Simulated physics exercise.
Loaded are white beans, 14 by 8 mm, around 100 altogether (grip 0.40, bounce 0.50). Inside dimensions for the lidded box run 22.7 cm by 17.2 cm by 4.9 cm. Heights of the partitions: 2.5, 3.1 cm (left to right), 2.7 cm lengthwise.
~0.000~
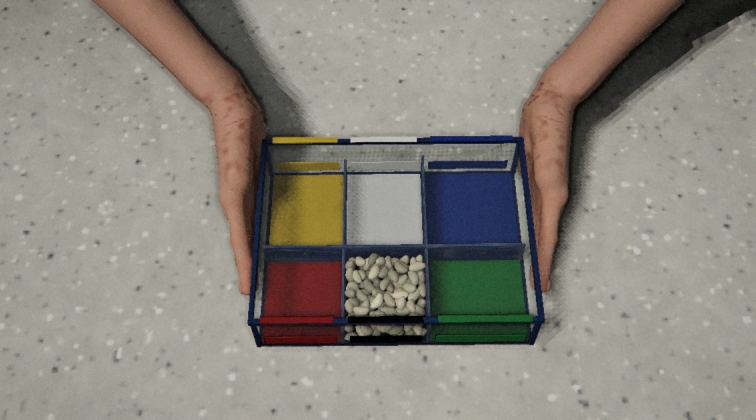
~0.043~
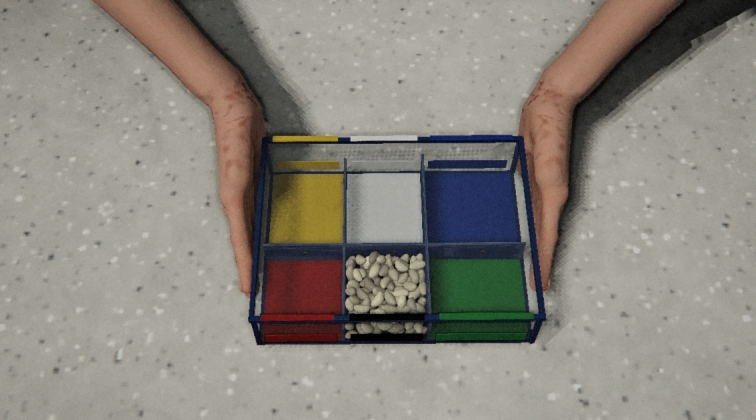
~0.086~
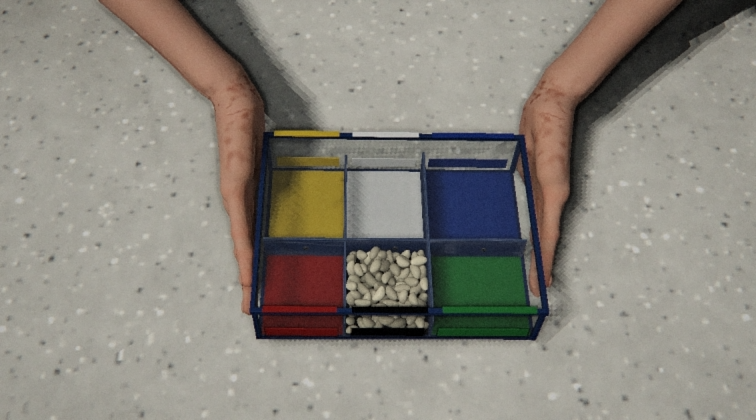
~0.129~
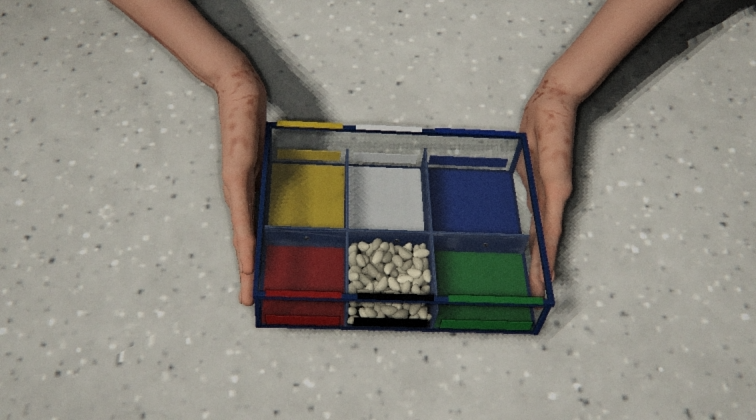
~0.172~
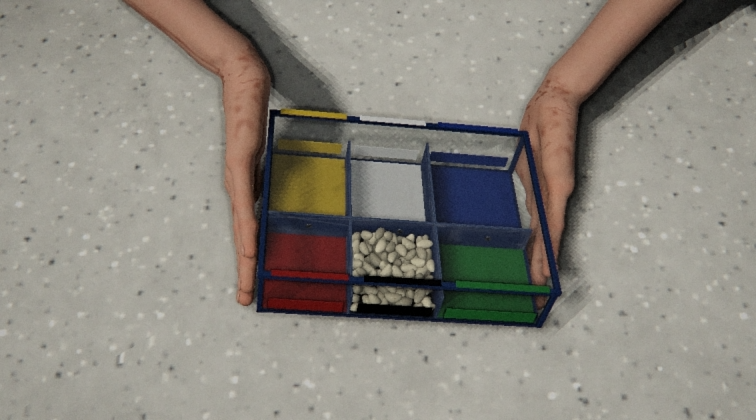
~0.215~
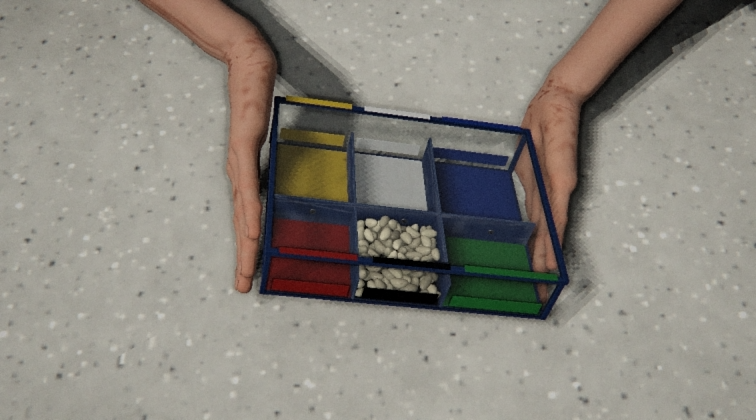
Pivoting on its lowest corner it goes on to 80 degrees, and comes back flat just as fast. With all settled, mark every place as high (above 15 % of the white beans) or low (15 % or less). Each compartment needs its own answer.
Red compartment: Low; blue compartment: High; green compartment: Low; yellow compartment: Low; white compartment: Low; black compartment: High.
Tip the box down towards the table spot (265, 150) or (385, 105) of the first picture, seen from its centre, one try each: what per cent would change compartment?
About 70 per cent on the first try and 50 per cent on the second.
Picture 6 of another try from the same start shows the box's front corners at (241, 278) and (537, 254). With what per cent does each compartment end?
Red 0; blue 0; green 0; yellow 35; white 20; black 40.
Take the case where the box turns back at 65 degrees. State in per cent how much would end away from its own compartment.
I'd estimate around 30 per cent.
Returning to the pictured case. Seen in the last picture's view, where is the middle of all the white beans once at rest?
In the last view, approximately (417, 225).
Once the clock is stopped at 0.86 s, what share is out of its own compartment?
Roughly 25 per cent.
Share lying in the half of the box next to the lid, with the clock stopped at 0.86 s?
Roughly 50 per cent.
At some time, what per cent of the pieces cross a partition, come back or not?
About 60 %.
After 0.86 s, tilt 80 degrees; blue 10 %, green 5 %, white 5 %, black 75 %.
After 1.30 s, tilt 34 degrees; blue 50 %, white 10 %, black 40 %.
After 1.81 s, tilt 0 degrees; blue 50 %, white 10 %, black 40 %.
In the end, at 2.4 s, red 0 %, blue 50 %, green 0 %, yellow 0 %, white 10 %, black 40 %.
